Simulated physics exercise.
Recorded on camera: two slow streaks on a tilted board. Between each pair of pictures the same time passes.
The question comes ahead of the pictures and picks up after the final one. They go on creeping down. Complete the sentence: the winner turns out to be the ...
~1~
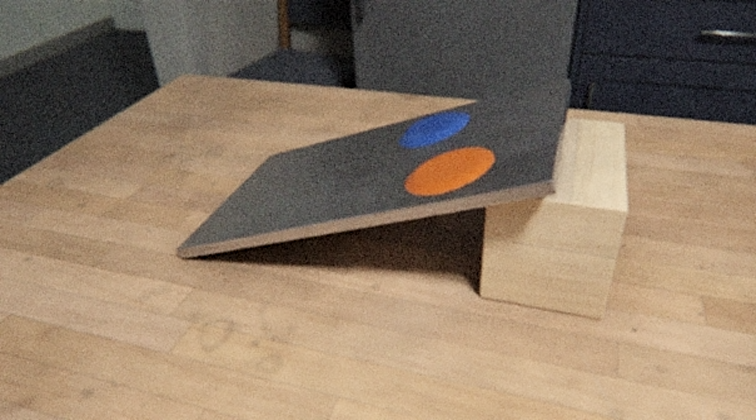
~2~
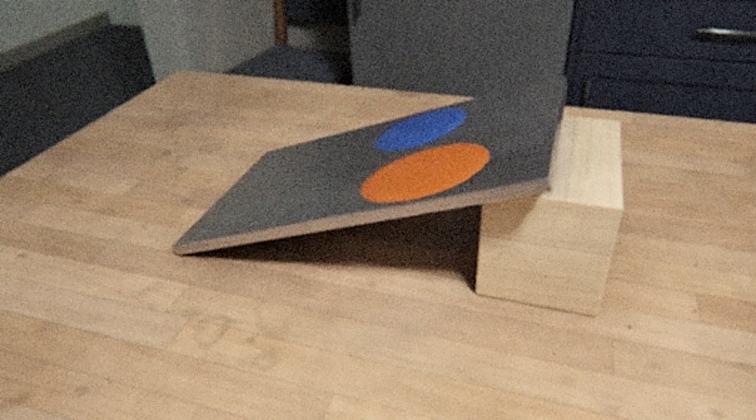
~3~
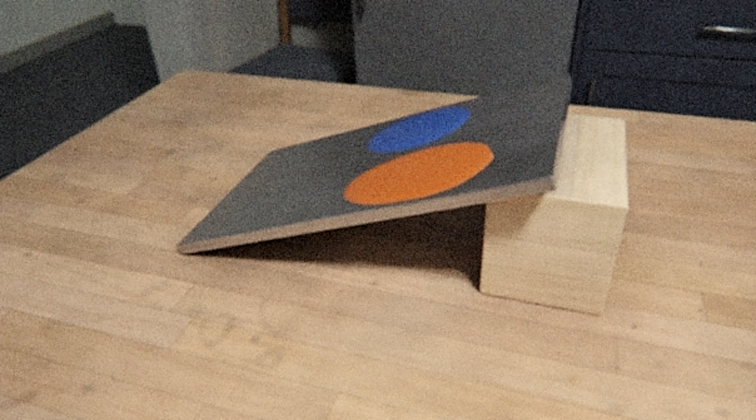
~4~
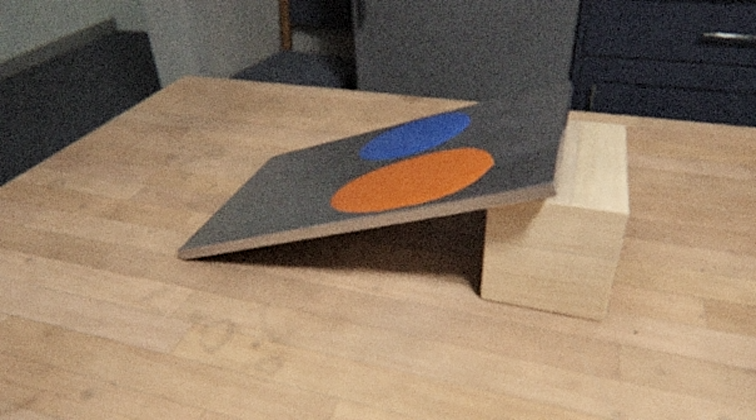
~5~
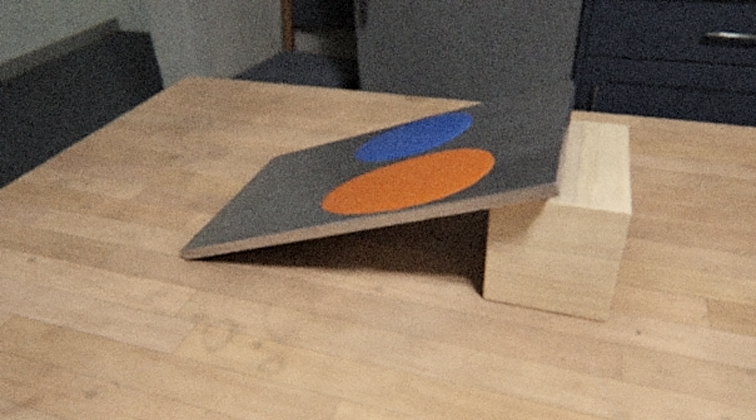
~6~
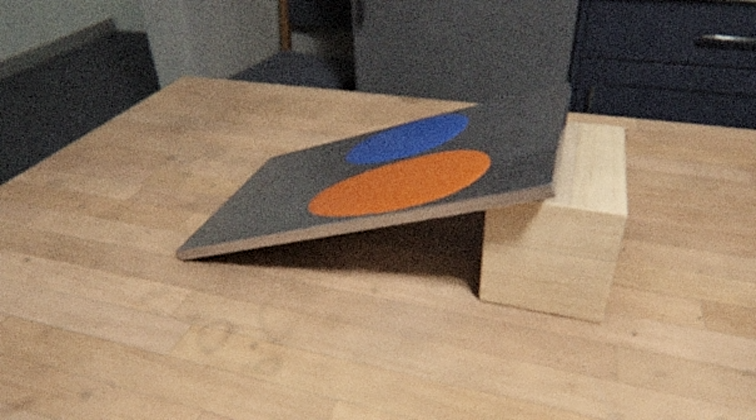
Nearer one.
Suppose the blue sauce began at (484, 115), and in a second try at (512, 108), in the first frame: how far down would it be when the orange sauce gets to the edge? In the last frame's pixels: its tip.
First try near (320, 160), second try near (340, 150).
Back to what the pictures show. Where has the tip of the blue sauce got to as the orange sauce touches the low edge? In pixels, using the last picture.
Somewhere around (280, 168), I'd say.
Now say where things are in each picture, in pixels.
The first frame shows tip of the orange sauce a quarter of the way down; tip of the blue sauce (411, 133) half way down.
The second frame shows tip of the orange sauce (372, 180) half way down; tip of the blue sauce half way down.
The third frame shows tip of the orange sauce half way down; tip of the blue sauce (379, 137) half way down.
The fourth frame shows tip of the orange sauce (340, 192) half way down; tip of the blue sauce half way down.
The fifth frame shows tip of the orange sauce half way down; tip of the blue sauce (364, 147) half way down.
The sixth frame shows tip of the orange sauce (320, 197) half way down; tip of the blue sauce three quarters of the way down.
Next, the orange sauce is three quarters of the way down; the blue sauce is three quarters of the way down.
After that, the orange sauce is close to the edge; the blue sauce is three quarters of the way down.
Finally, the orange sauce is at the low edge; the blue sauce is close to the edge.
